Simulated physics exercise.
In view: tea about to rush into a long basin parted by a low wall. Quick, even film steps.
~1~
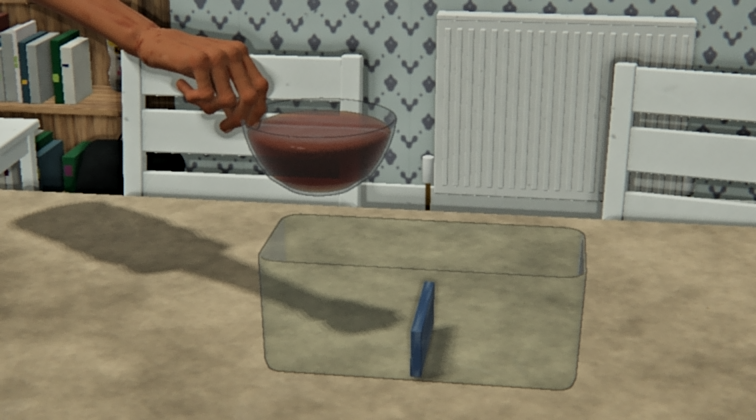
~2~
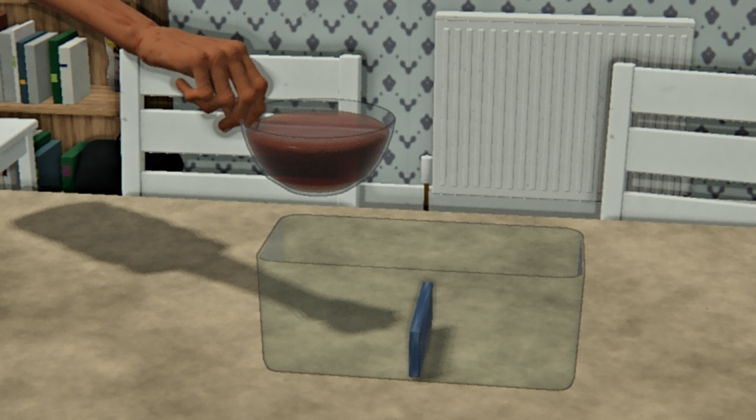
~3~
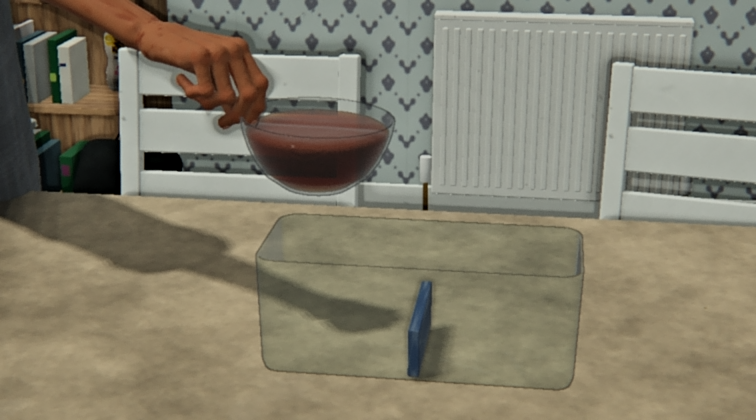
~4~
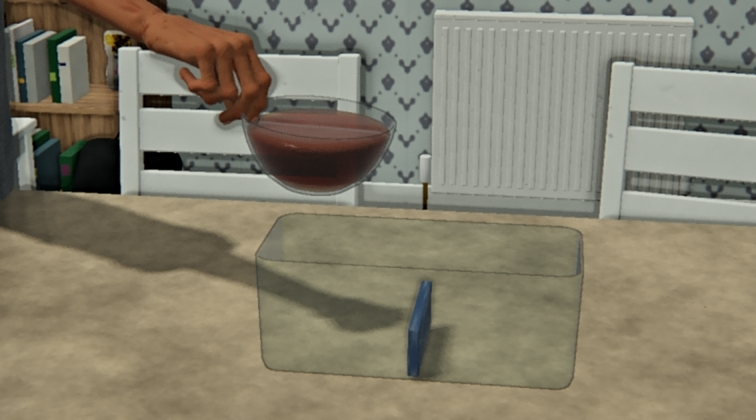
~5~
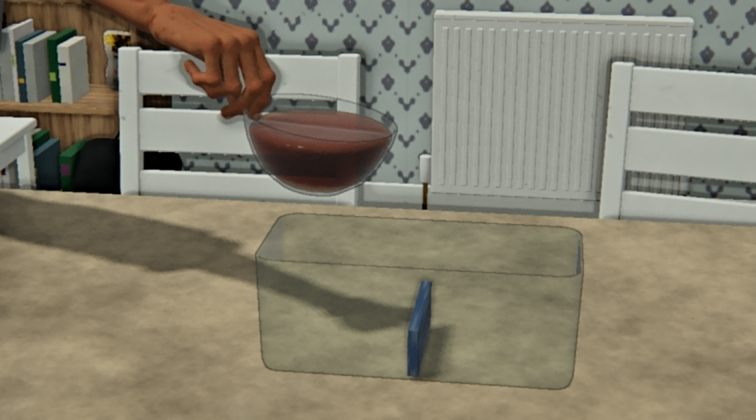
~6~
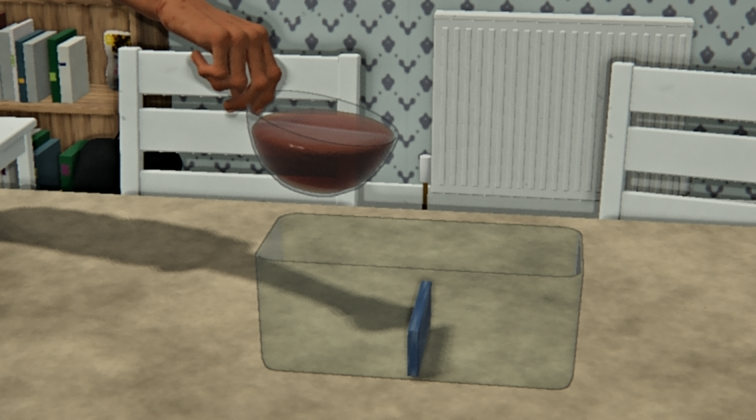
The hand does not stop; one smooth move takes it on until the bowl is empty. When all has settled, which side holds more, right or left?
The right side.
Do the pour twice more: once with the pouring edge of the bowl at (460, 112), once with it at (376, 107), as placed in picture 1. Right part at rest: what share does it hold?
Near 95 in a hundred first, near 55 in a hundred second.
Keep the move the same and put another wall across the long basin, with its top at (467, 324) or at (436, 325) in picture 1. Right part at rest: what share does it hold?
Try one about 25 %, try two about 60 %.
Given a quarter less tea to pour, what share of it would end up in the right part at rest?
About 65 percent.
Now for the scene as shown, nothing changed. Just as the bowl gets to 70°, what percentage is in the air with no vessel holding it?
Estimate: 30 per cent, roughly.
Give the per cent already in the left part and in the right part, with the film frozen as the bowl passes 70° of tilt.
The left part holds 0 percent and the right part 25 percent.
A moment on, the tilt is 70° and 39 per cent is still to pour, 2 is left of the wall and 27 right of it.
Next, the tilt is 97° and 2 per cent is still to pour, 25 is left of the wall and 71 right of it.
Then the tilt is 98° and 0 per cent is still to pour, 29 is left of the wall and 71 right of it.
Later the tilt is 98° and 0 per cent is still to pour, 29 is left of the wall and 71 right of it.
At rest 29 per cent lies left of the wall, 71 right of it and 0 outside.
